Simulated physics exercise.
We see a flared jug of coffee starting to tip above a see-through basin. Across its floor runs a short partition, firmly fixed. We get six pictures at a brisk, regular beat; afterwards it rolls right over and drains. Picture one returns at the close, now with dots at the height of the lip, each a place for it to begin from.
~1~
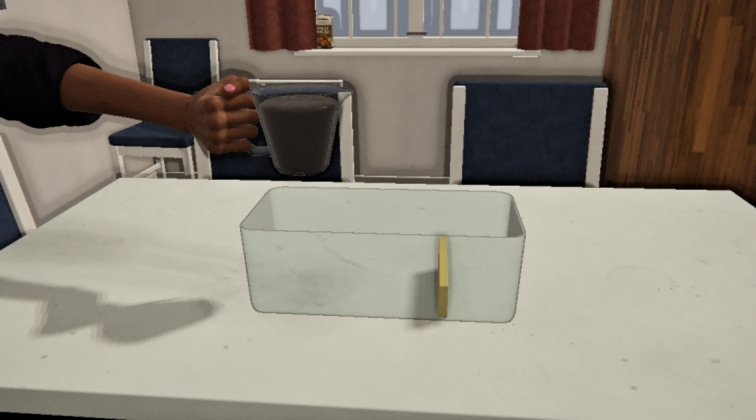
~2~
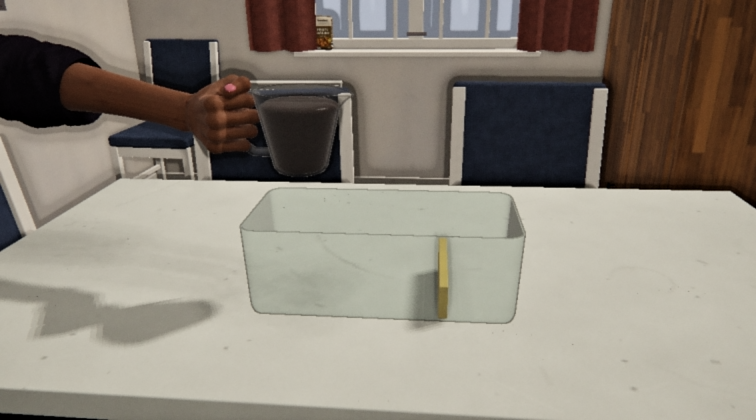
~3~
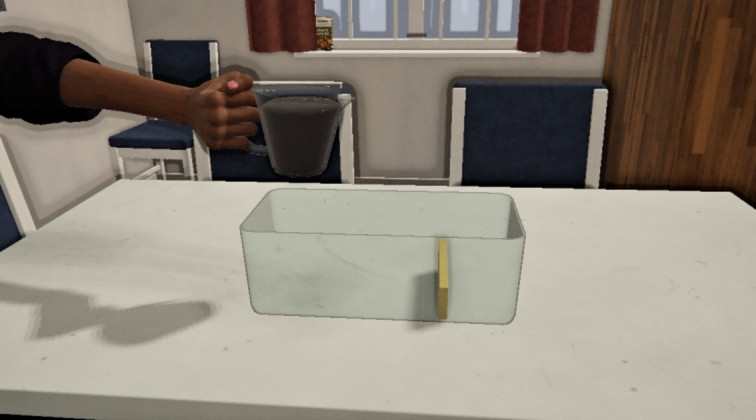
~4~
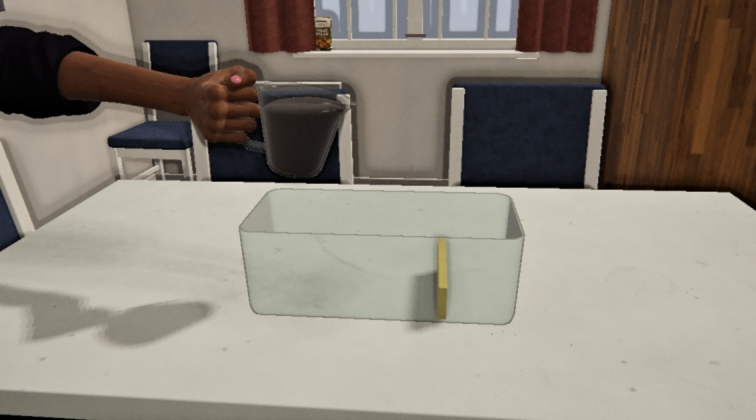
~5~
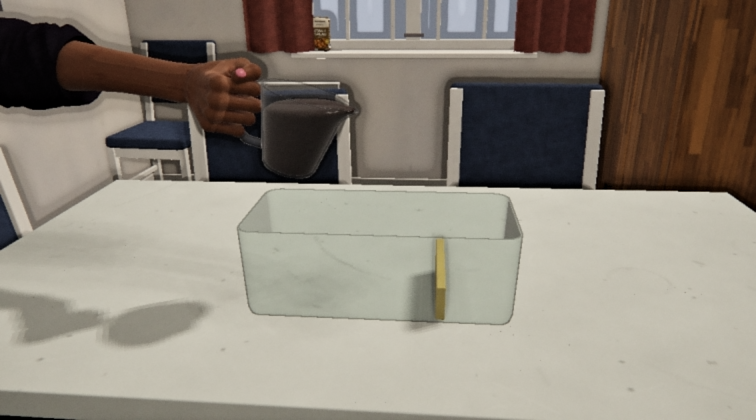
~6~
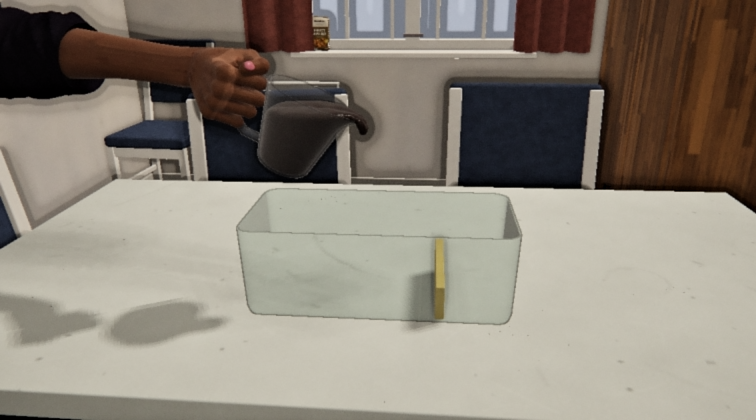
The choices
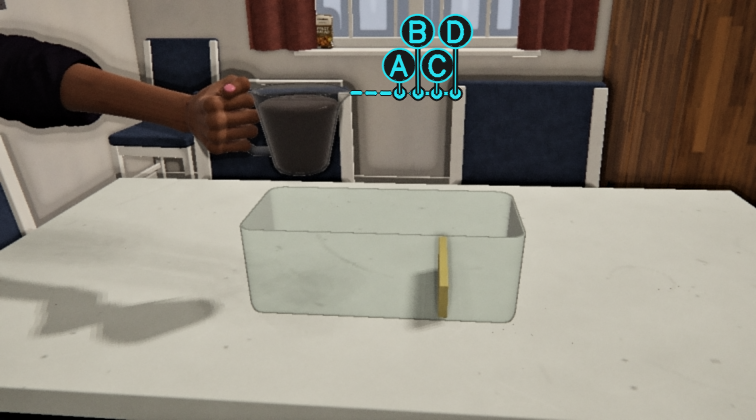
In the video, a hand holds a glass jug of dark liquid above a clear rectangular basin with a yellowish upright strip on a white table, then gradually tilts it to the right until the liquid passes over the lip.
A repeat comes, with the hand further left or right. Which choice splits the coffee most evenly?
It is A.
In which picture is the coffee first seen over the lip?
Picture 6.
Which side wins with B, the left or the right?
The right side.
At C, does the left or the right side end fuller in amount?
The right one.
On the marked copy, A at (399, 93); B at (418, 93); C at (436, 93); D at (455, 93).
With A, about 48 % ends left of the wall and 51 % right of it.
With B, about 19 % ends left of the wall and 80 % right of it.
With C, about 9 % ends left of the wall and 89 % right of it.
With D, about 7 % ends left of the wall and 92 % right of it.
